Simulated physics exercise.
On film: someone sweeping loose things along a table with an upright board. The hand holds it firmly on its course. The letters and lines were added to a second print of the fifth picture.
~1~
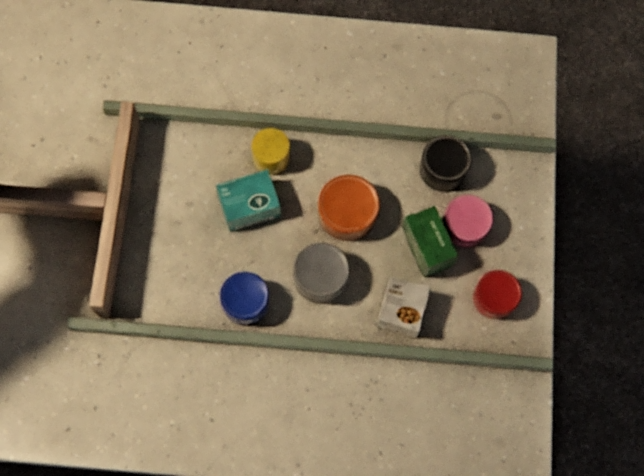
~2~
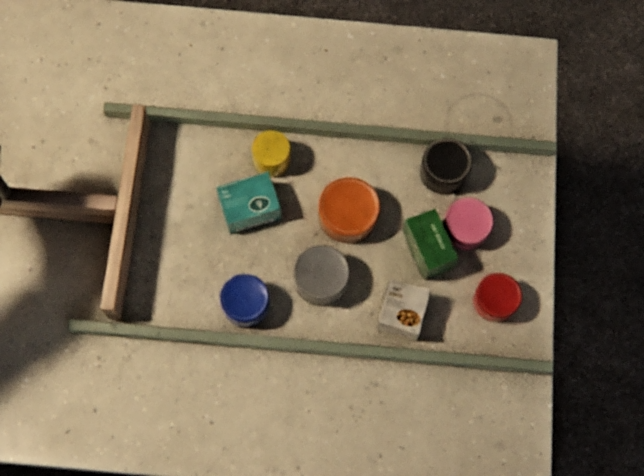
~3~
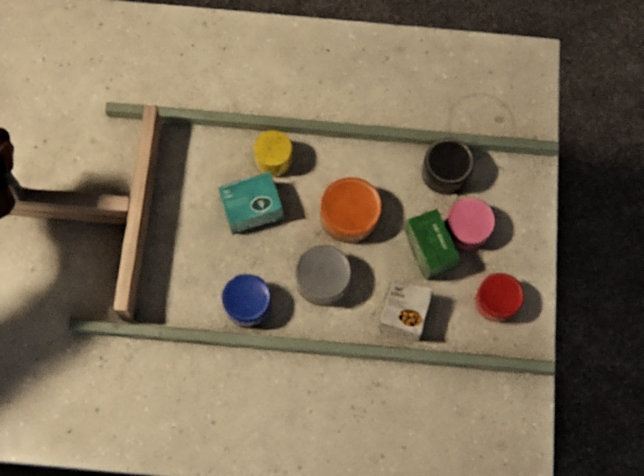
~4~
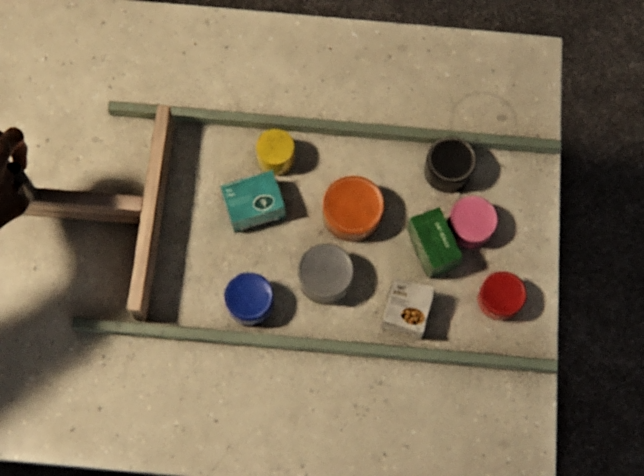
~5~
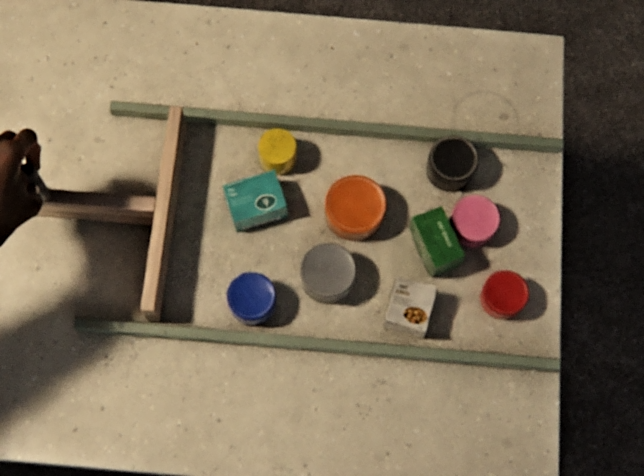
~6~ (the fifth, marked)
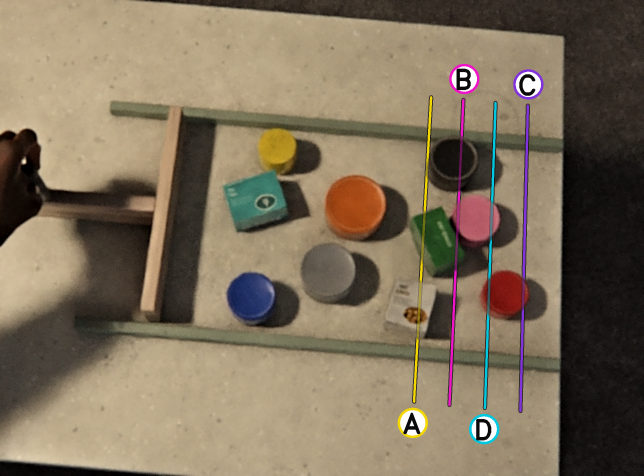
Hand pushing a wooden board slowly rightward between two green rails, the scattered tubs, jars and boxes ahead still untouched.
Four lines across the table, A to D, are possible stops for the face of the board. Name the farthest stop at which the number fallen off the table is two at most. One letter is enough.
Line B.
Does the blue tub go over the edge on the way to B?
No.
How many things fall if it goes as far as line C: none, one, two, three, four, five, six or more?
By then, six or more.
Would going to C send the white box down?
Yes.
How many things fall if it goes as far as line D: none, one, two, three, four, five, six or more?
In all, four.
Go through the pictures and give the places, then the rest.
In the first frame, pink tub (467, 222); grey tub (321, 274); orange tub (348, 208).
In the second frame, board (123, 204); yellow pot (272, 154).
In the third frame, board (136, 204); red jar (499, 297).
In the fourth frame, board (149, 204); black jar (450, 164).
In the fifth frame, board (162, 205); white box (410, 308); pink tub (474, 222); grey tub (328, 274).
On the copy, A at (423, 242); B at (457, 245); C at (524, 251); D at (491, 248).
On B. First, board (268, 214); blue tub (293, 303); yellow pot (302, 154).
Then, board (374, 223); pink tub (520, 226); green packet (472, 261).
Finally, board (457, 230); pink tub over the edge; red jar over the edge; two fallen.
By contrast, A is within the limit but short; C drops six; D drops four.
